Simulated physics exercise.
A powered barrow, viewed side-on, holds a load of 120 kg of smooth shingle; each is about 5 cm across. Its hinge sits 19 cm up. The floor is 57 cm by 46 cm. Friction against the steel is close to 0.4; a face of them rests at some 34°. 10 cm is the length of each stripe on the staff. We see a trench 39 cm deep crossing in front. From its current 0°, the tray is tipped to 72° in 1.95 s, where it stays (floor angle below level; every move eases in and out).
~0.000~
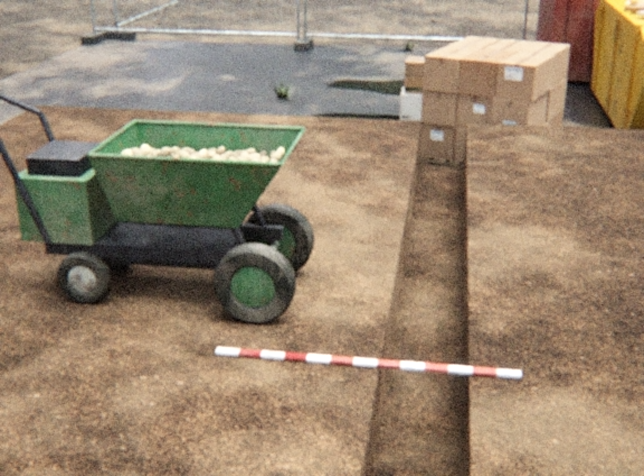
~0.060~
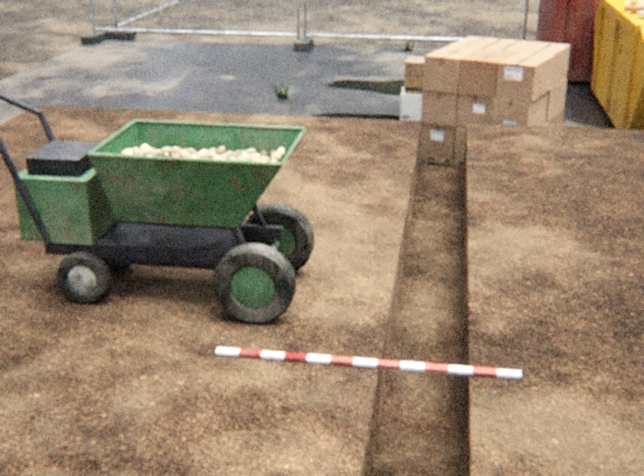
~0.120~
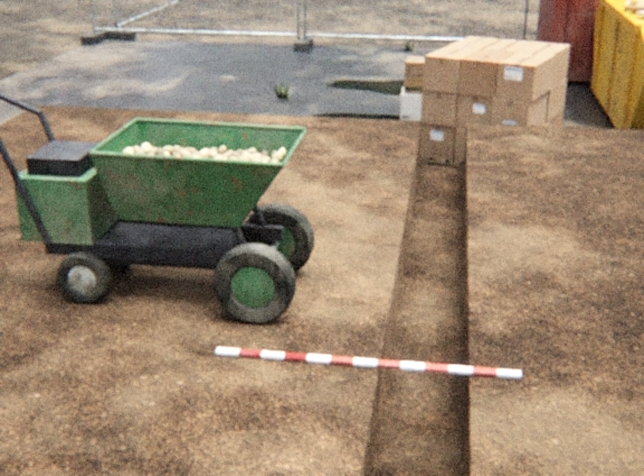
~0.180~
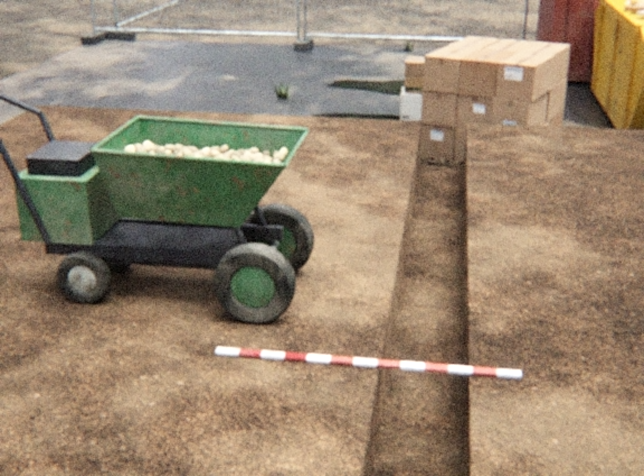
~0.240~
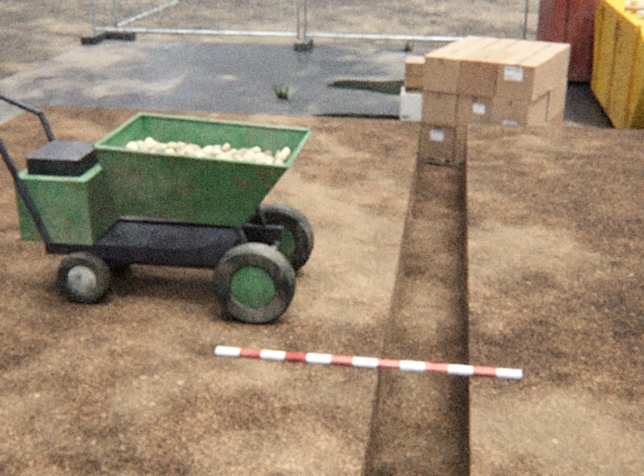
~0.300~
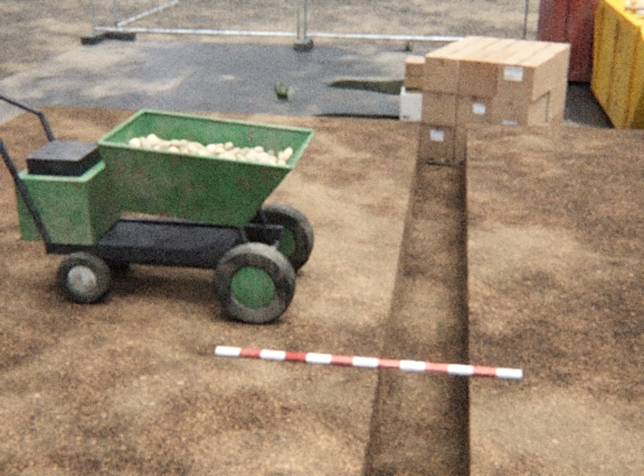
A green powered barrow with a black chassis, seen side-on from slightly above, stands at the left on bare brown ground, its tray loaded with pale, smooth stones. A narrow trench runs beside it at the right, with a red-and-white striped pole lying across, stacked cardboard boxes behind and a yellow container beyond. The tray tilts slightly towards the right, its rear rising, while the camera stays still.
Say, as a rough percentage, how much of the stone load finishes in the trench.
Roughly 98 out of 100.
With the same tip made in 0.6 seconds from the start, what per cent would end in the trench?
My guess is near 65 percent.
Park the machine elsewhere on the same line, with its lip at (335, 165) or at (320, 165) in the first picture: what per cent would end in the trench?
Result: Close to 45 then close to 65 per cent.
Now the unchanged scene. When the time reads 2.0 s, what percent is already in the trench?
Some 50 per cent.
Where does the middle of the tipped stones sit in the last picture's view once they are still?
The tipped stones centre close to (431, 364).
After 1.5 s the floor is at 61°; 99 % in the tray, 1 % in the trench; the foremost stones are at (401, 248).
After 2.0 s the floor is at 72°; 47 % in the tray, 52 % in the trench, 1 % past the trench; the foremost stones are at (499, 304).
After 2.4 s the floor is at 72°; 23 % in the tray, 75 % in the trench, 2 % past the trench; the foremost stones are at (547, 311).
After 4.3 s the floor is at 72°; 0 % in the tray, 98 % in the trench, 2 % past the trench; the foremost stones are at (563, 312).
